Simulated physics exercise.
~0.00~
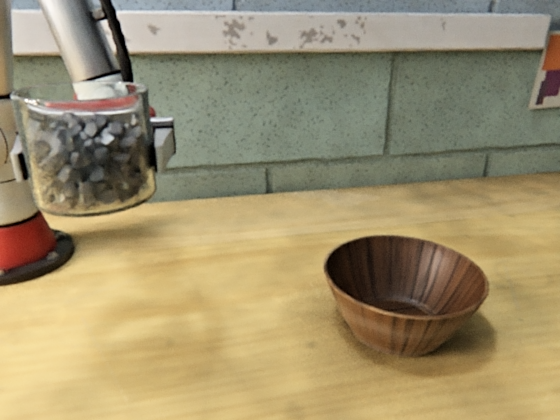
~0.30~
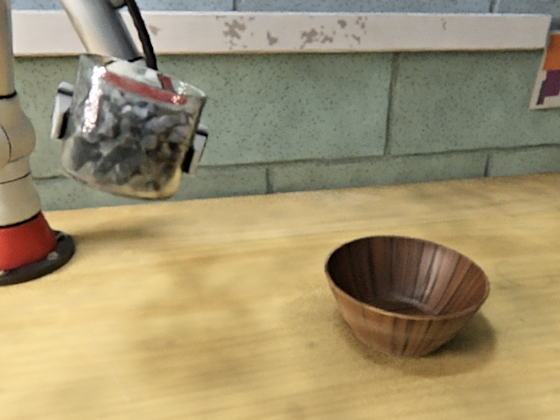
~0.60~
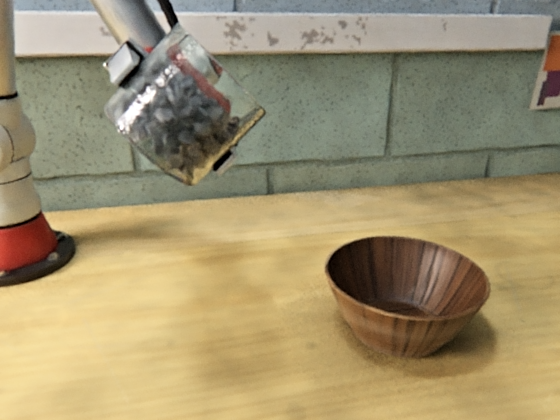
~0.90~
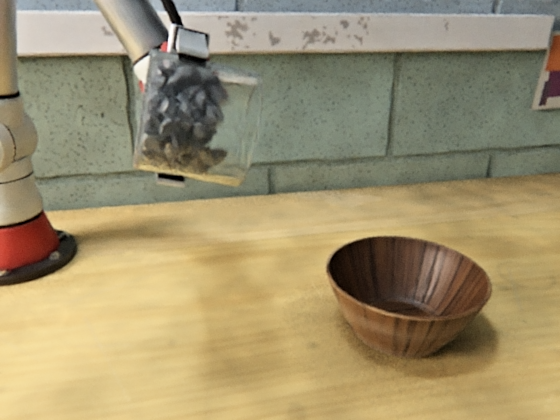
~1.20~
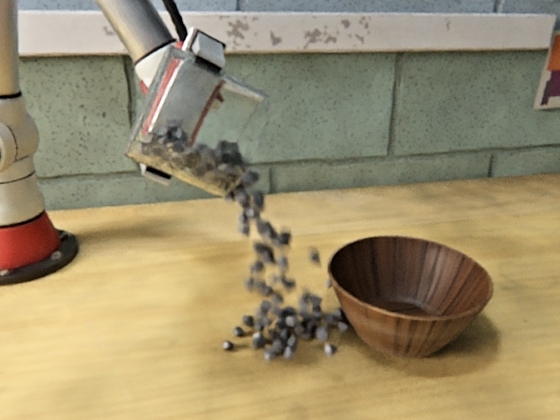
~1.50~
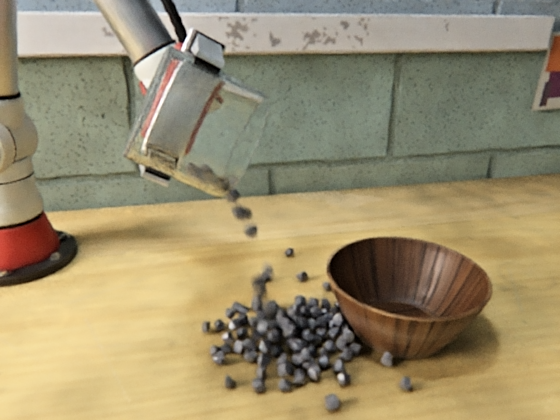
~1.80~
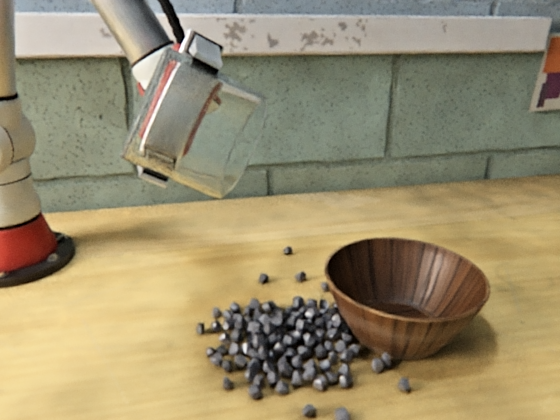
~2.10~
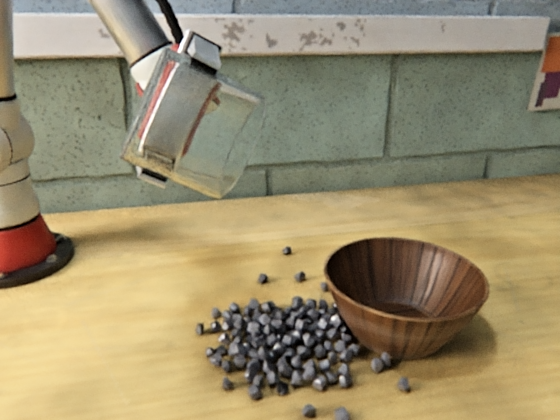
A robot arm tips a clear cup of dark pebbles, spilling them beside a wooden bowl.
